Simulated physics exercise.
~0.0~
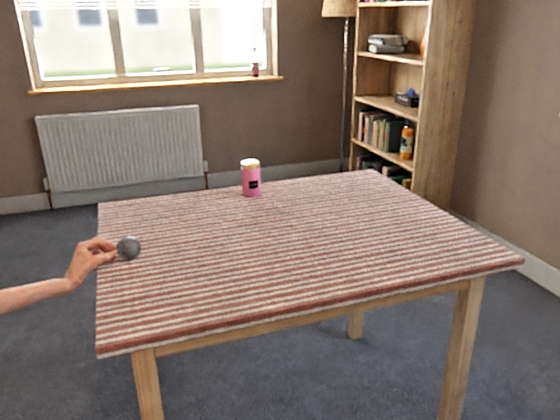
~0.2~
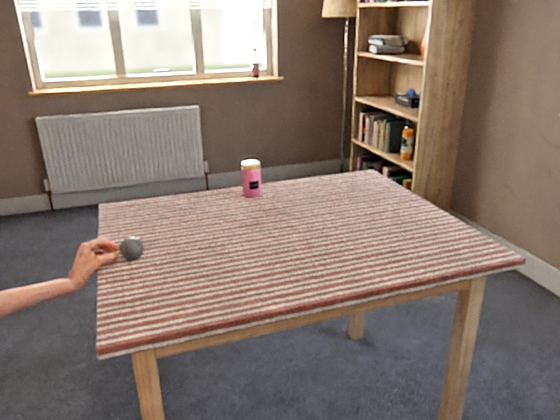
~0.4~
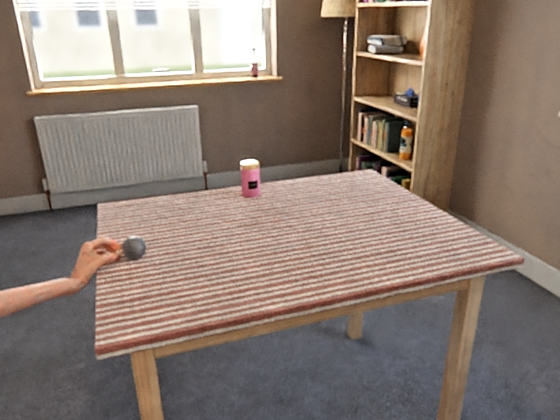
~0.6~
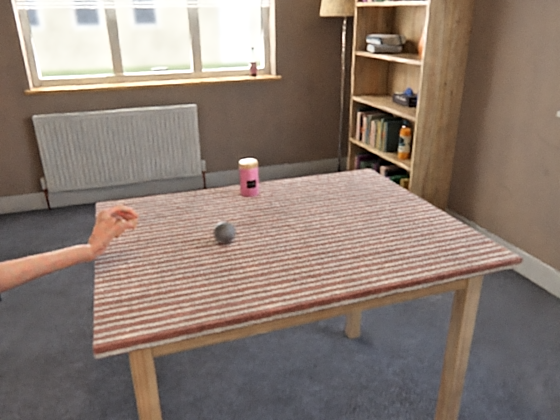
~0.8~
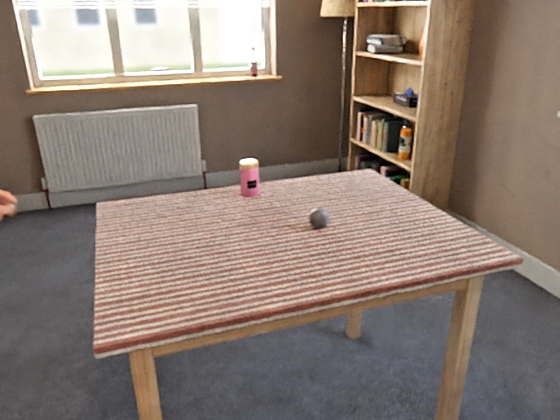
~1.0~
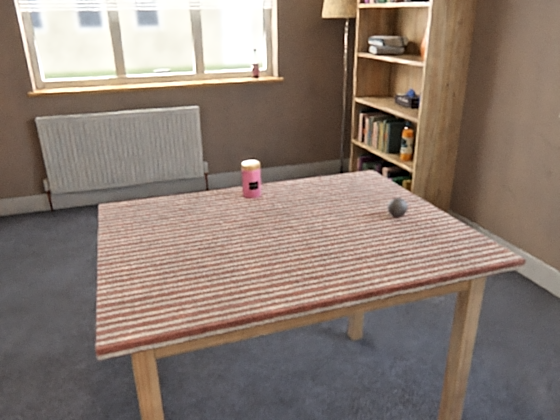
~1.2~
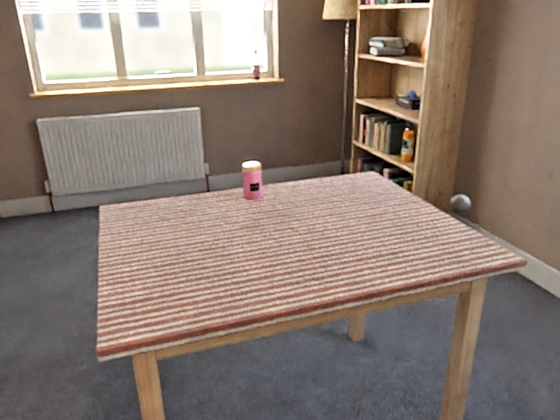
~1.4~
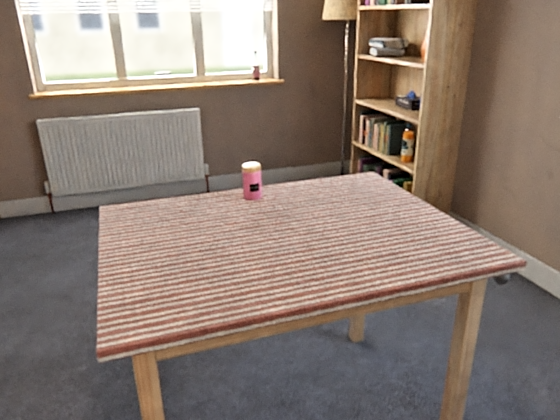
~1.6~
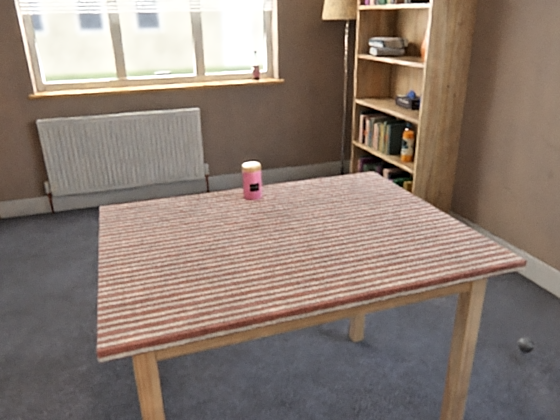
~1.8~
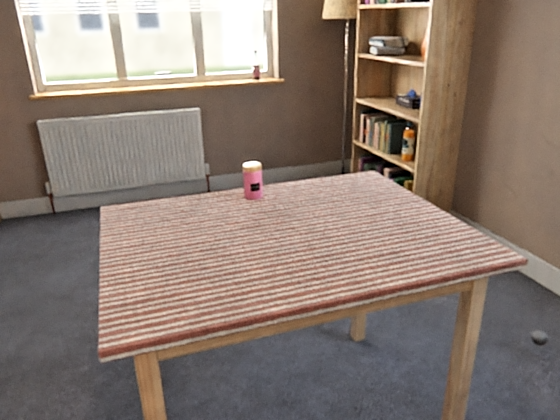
A hand rolls a grey ball rightward across a striped table and off the edge.
